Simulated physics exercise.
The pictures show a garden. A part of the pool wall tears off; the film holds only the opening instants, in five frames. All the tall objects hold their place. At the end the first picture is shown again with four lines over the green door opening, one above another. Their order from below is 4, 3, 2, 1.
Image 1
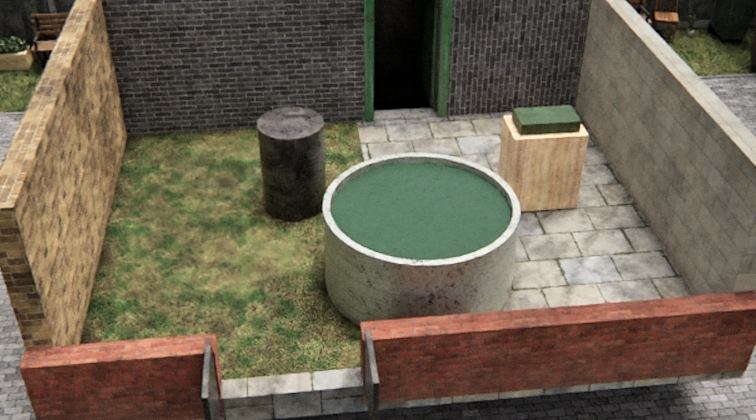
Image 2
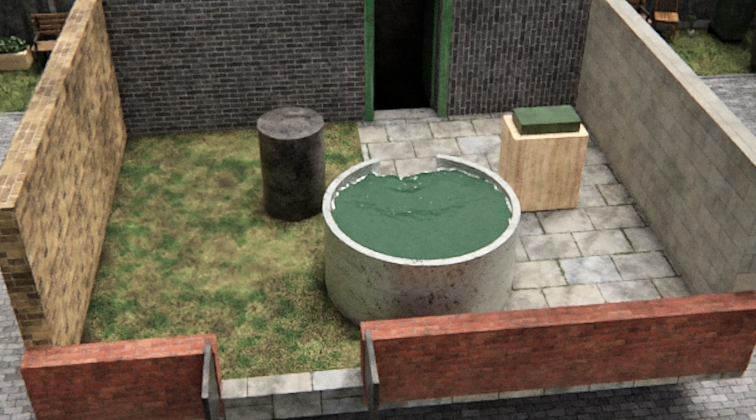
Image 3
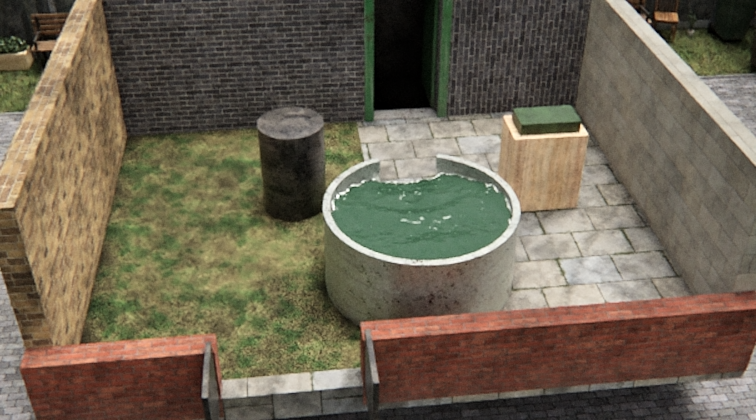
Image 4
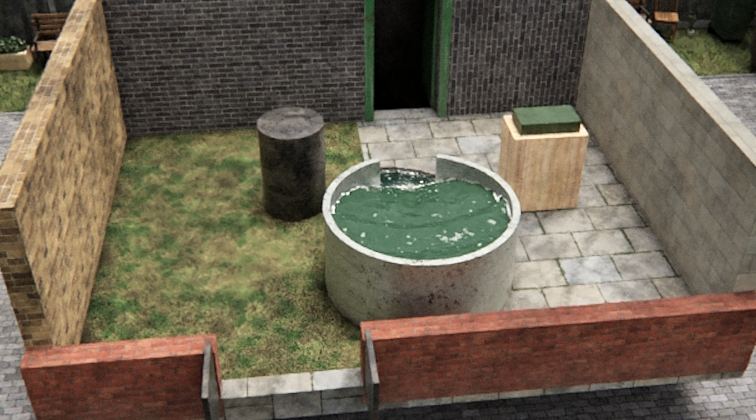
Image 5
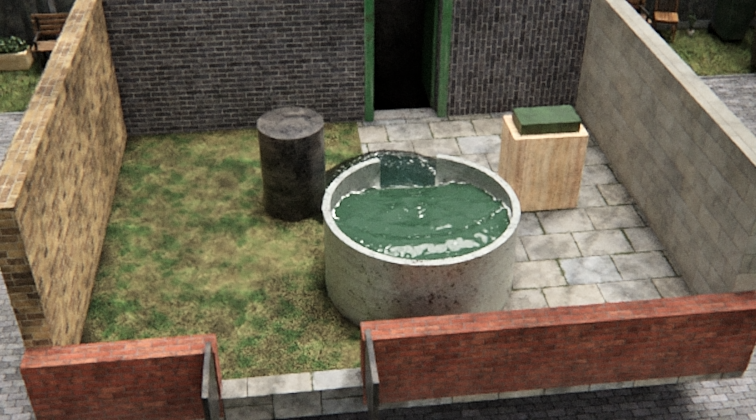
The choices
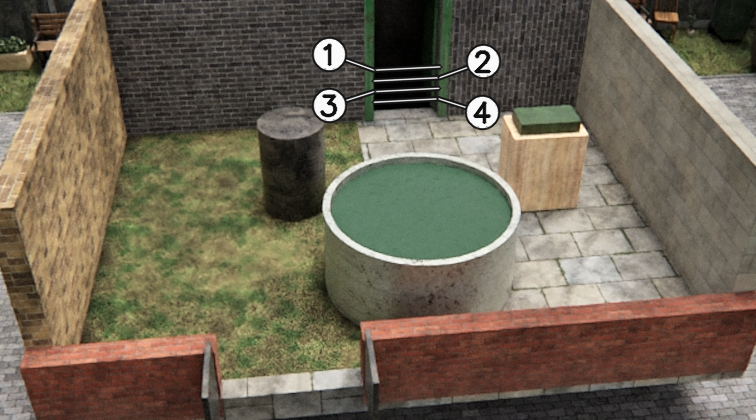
The clip opens on a walled garden where still green water fills a round grey pool between a dark cylinder and a pale block. A gap appears in the pool's back rim, and the water ripples, flecks with white and sinks lower inside, then shows on the ground behind the pool.
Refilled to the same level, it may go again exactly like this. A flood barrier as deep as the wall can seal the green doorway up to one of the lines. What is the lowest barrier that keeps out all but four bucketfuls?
I would pick line 4.
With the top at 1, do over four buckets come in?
No, not at all.
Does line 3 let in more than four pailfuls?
No, that is safe.
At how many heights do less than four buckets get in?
All of them.
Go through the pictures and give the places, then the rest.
Water in the pool at rest, its middle at (421, 210); foot of the green doorway at (405, 119); open gate at (288, 324).
Water covers 1 % of the ground, its front hidden from here.
Water covers 3 % of the ground, its front hidden from here.
Water covers 6 % of the ground, its front hidden from here.
Water covers 10 % of the ground and shows as far out as (382, 152).
On the marked copy, 1 at (407, 68); 2 at (406, 79); 3 at (406, 90); 4 at (406, 100); from the bottom up 4, 3, 2, 1.
If 1 is chosen, nothing gets over.
If 2 is chosen, nothing gets over.
If 3 is chosen, nothing gets over.
If 4 is chosen, a bucket or two gets in.
